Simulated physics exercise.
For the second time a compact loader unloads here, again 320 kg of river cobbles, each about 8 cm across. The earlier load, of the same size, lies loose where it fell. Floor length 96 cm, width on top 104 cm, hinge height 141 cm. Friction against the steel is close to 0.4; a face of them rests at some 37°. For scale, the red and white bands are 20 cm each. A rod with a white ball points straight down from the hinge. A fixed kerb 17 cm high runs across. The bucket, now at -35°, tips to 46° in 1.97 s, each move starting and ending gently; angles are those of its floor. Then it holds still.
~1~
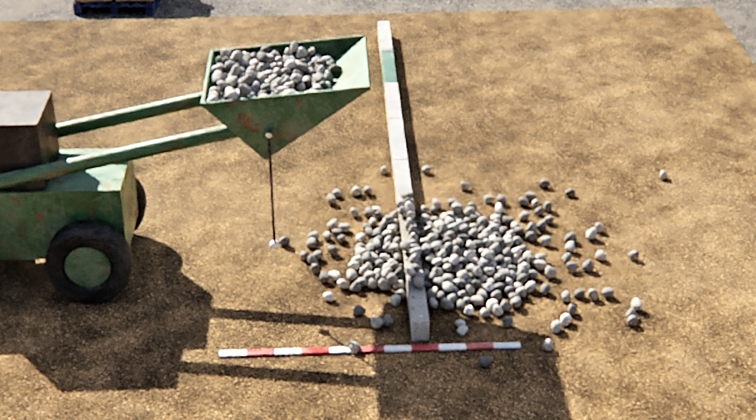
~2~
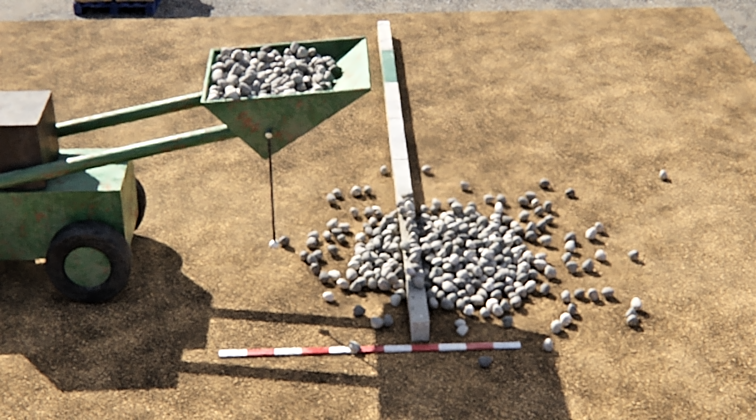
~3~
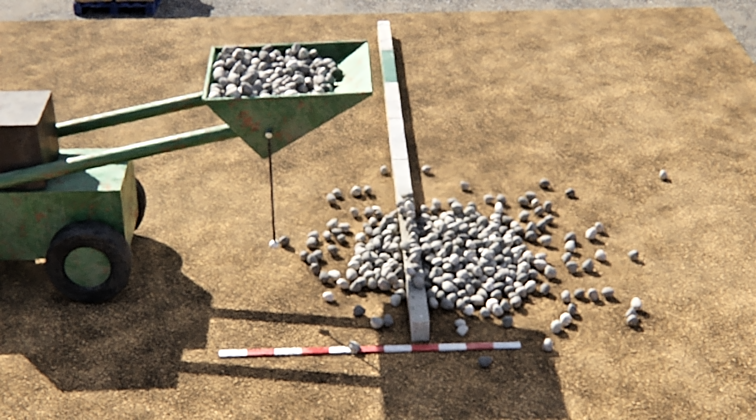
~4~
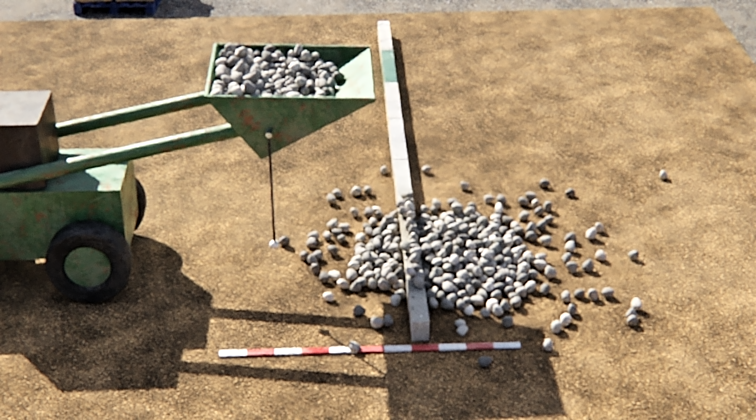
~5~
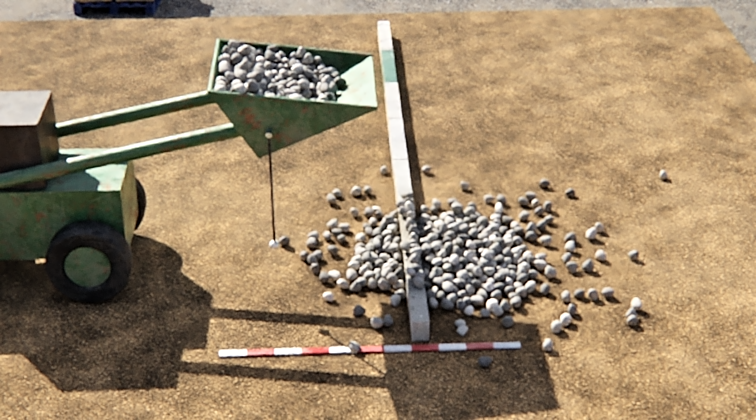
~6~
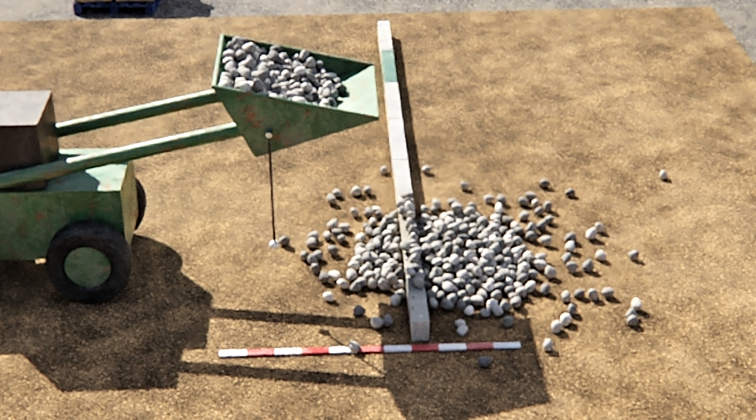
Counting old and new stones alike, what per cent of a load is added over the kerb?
About 17 per cent.
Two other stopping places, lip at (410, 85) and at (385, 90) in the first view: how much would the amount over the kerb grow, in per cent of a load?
About 65 and 35 per cent.
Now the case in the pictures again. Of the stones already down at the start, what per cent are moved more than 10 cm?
Roughly 10 per cent of them.
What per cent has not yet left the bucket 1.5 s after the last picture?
About 10 per cent.
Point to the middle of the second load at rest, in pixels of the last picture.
Their middle is at about (378, 249).
Then, 0.9 s after the last picture the floor is at 33°; in per cent of one load, 94 in the bucket, 35 on this side of the kerb, 71 over the kerb; the foremost stones are at (624, 258).
Then, 1.5 s after the last picture the floor is at 46°; in per cent of one load, 8 in the bucket, 115 on this side of the kerb, 77 over the kerb; the foremost stones are at (624, 258).
Then, 1.8 s after the last picture the floor is at 46°; in per cent of one load, 0 in the bucket, 114 on this side of the kerb, 86 over the kerb; the foremost stones are at (624, 258).
Then, 4.4 s after the last picture the floor is at 46°; in per cent of one load, 0 in the bucket, 112 on this side of the kerb, 88 over the kerb; the foremost stones are at (624, 258). Net gain over the kerb, 17.
